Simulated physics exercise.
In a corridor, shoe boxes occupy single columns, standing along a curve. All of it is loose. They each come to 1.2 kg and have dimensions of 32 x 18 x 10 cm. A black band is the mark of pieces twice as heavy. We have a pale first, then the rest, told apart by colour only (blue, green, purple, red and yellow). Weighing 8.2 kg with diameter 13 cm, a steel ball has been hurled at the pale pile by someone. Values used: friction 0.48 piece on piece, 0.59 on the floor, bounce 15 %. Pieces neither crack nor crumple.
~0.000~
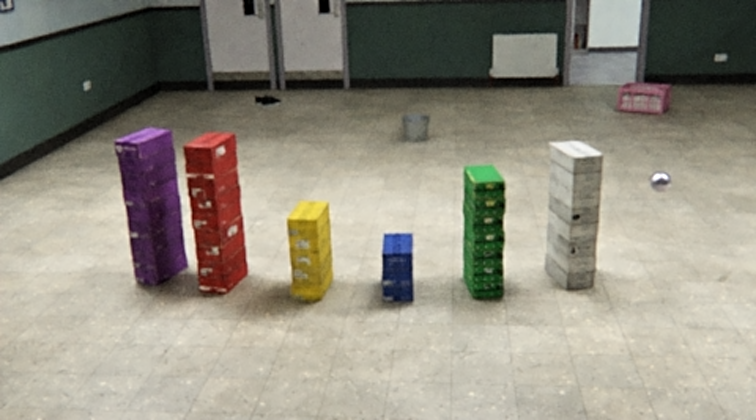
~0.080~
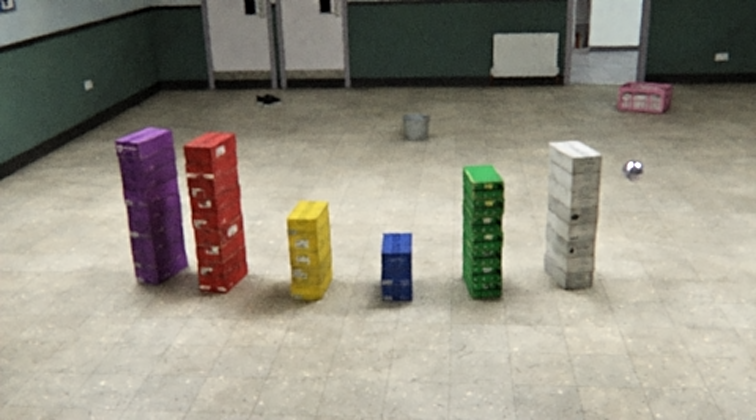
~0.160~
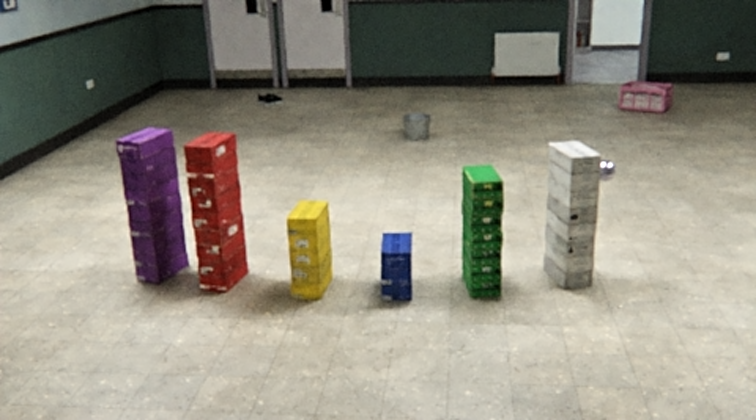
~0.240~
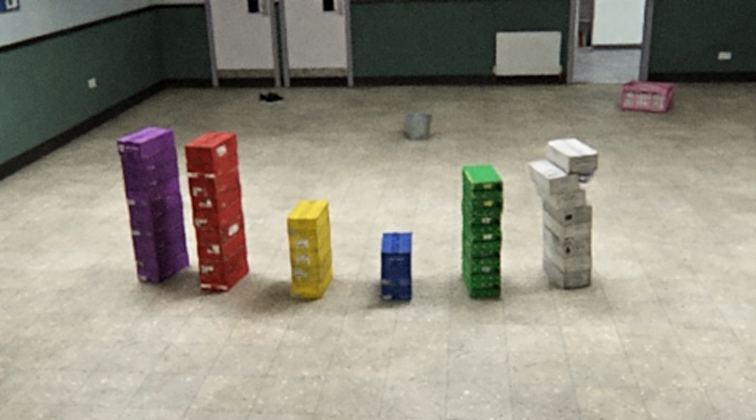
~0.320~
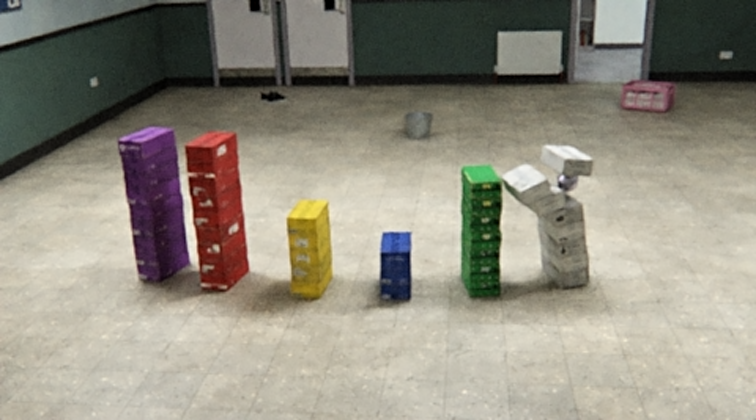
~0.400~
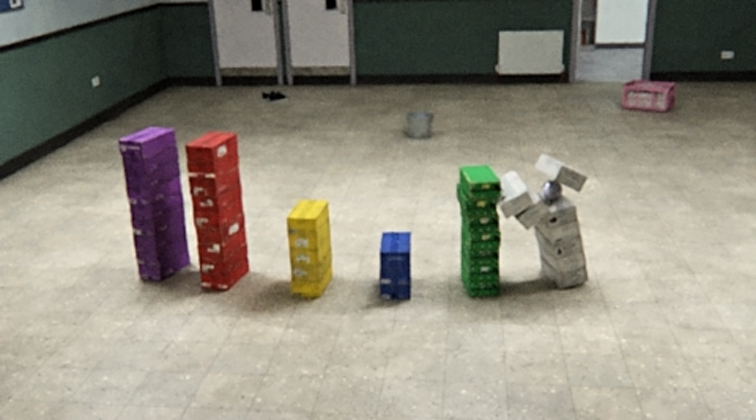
Six stacks of coloured boxes stood in a room as a shiny ball flew in from the right and struck the white stack, knocking its upper boxes apart and leftward against the green stack.
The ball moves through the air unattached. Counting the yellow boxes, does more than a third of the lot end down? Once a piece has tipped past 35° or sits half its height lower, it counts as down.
No, fewer than a third do.
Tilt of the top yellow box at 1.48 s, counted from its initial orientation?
Near 0 degrees from where it started.
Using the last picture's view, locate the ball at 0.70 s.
Estimated pixel: About (517, 207).
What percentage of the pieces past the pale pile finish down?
I'd put it at roughly 25 per cent of them.
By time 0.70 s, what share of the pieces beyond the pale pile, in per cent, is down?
At that instant, 0 percent.
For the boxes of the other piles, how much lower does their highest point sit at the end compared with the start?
Roughly 0 centimetres.
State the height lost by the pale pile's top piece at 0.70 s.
Roughly 15 cm lower.
By 0.70 s, 3 of the pale pile down; none of the 5 yellow boxes down (0 of 33 in all colours); top yellow box unmoved; top green box tilted 7°.
By 1.08 s, 3 of the pale pile down; none of the 5 yellow boxes down (7 of 33 in all colours); top yellow box unmoved; top green box tilted 38°, 10 cm lower.
By 1.48 s, 8 of the pale pile down; none of the 5 yellow boxes down (7 of 33 in all colours); top yellow box moved 10 mm; top blue box tilted 17°.
When it is over (2.2 s), 7 of the pale pile down; none of the 5 yellow boxes down (8 of 33 in all colours); top yellow box moved 22 mm; top blue box tilted 29°, 7 cm lower. That is 0 per cent. In pixels of the last frame, middles, top yellow box near (305, 216), top blue box near (352, 260).
